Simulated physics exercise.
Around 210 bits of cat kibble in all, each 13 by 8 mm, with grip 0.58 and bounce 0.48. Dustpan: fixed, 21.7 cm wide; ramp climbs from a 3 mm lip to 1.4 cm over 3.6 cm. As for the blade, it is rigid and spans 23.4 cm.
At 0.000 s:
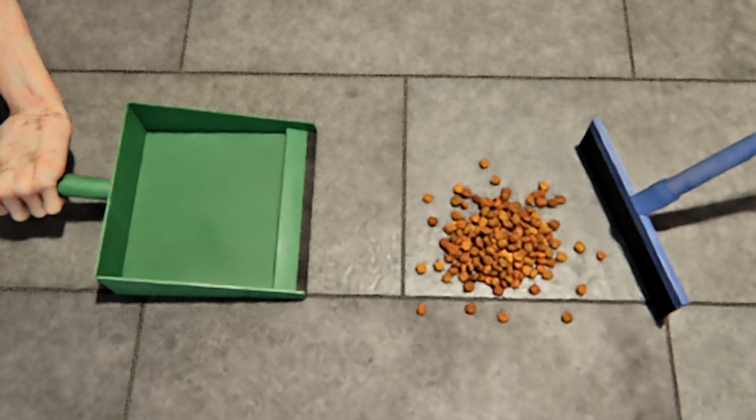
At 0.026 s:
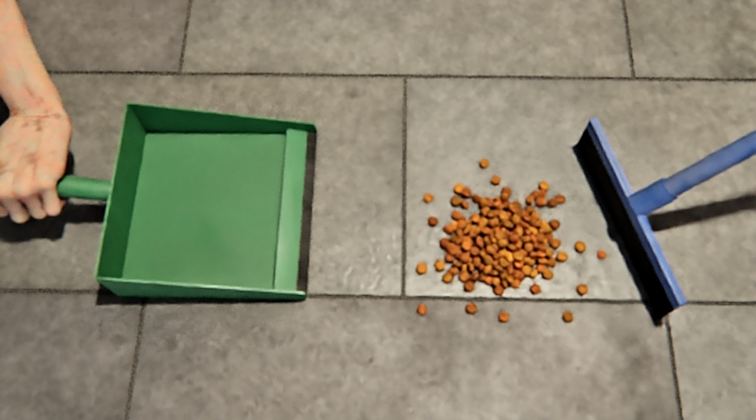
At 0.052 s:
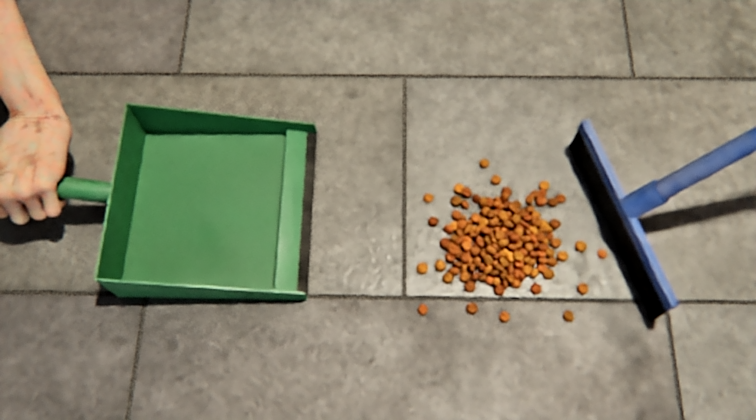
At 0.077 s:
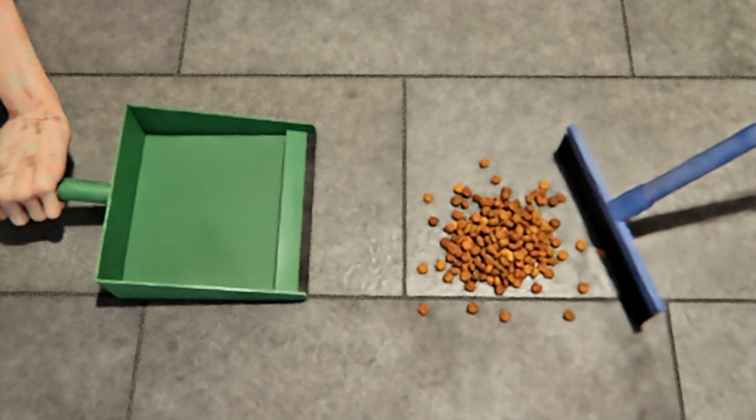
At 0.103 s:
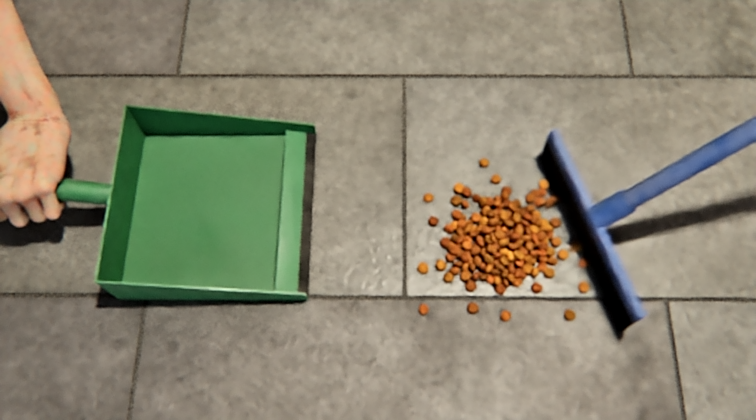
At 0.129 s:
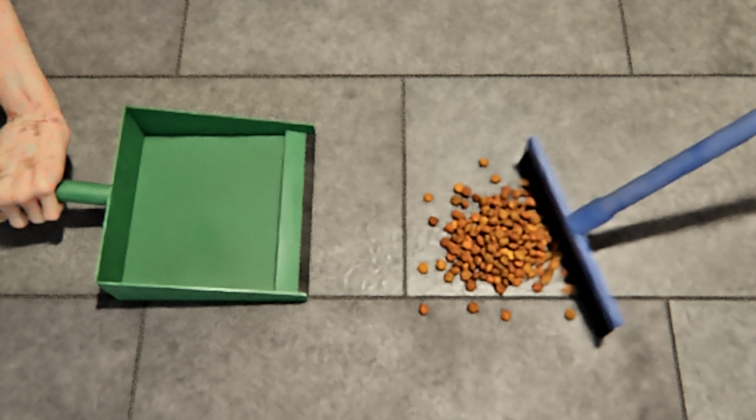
The clip shows a hand holding a green dustpan still on grey tiles while a blue blade on a pole moves left from the right side, reaching a pile of brown kibble and pushing into its right edge.
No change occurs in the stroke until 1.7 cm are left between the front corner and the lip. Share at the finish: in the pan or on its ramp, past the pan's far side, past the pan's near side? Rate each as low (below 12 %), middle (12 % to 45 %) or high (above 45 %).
Pan - middle, far side - low, near side - high.
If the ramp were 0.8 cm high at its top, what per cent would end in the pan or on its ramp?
Estimate: About 20 in a hundred.
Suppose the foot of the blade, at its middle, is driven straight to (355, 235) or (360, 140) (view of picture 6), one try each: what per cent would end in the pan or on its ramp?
I'd expect around 20 percent, then around 5 percent.
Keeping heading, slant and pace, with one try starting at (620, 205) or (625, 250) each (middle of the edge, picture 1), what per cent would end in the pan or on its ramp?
Around 20 percent, then around 15 percent.
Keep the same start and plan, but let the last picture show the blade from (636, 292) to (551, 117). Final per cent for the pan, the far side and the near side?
Split: Pan = 0, far = 0, near = 20.
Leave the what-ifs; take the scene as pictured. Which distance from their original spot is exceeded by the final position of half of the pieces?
Around 26 centimetres.
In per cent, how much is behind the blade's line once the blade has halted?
Roughly 5 in a hundred.
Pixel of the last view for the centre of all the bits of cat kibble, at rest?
Approximately (303, 324) in the last picture.
After 0.27 s, middle of the blade 16 cm from the lip; 0 % over the lip, far side 0 %, near side 25 %.
After 0.36 s, middle of the blade 8 cm from the lip; 0 % over the lip, far side 0 %, near side 45 %.
After 0.59 s, middle of the blade 5 cm from the lip; 15 % over the lip, far side 0 %, near side 60 %.
At rest (1.2 s), pan 15 %, far side 0 %, near side 60 %, in front of the lip or behind the blade 25 %.
